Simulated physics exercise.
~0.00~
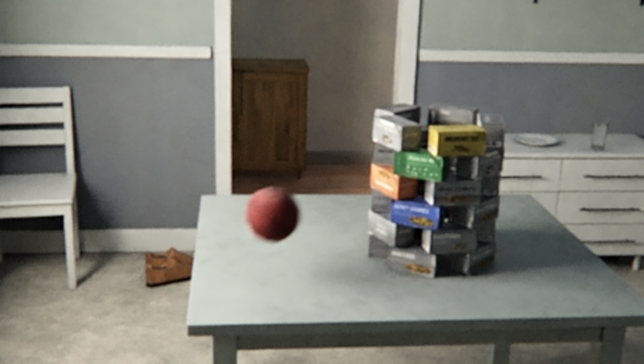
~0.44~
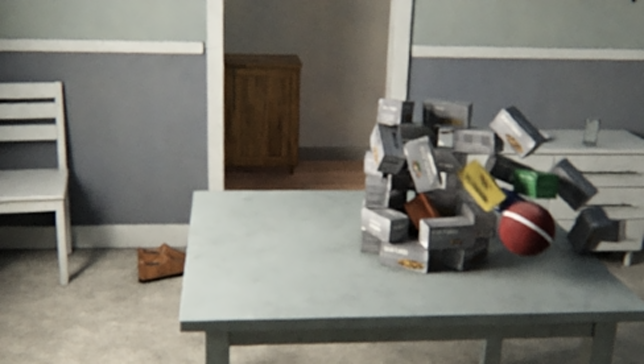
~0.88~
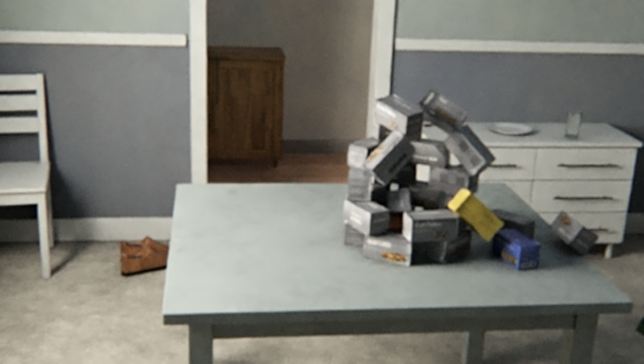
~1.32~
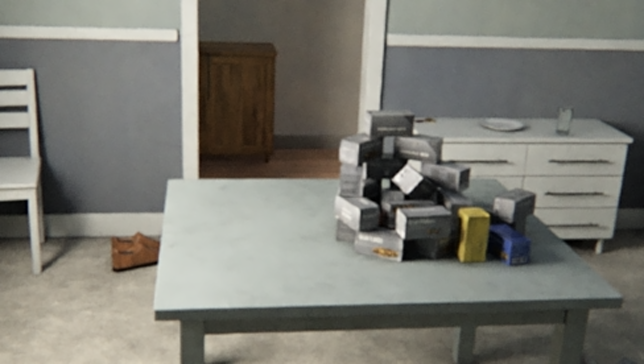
In this clip, a red ball flies right into a hollow tower of mostly gray packets on a table and knocks several loose, including green, blue and yellow ones. The ball leaves view, and a partly collapsed heap remains, with the yellow and blue packets lying at its right.
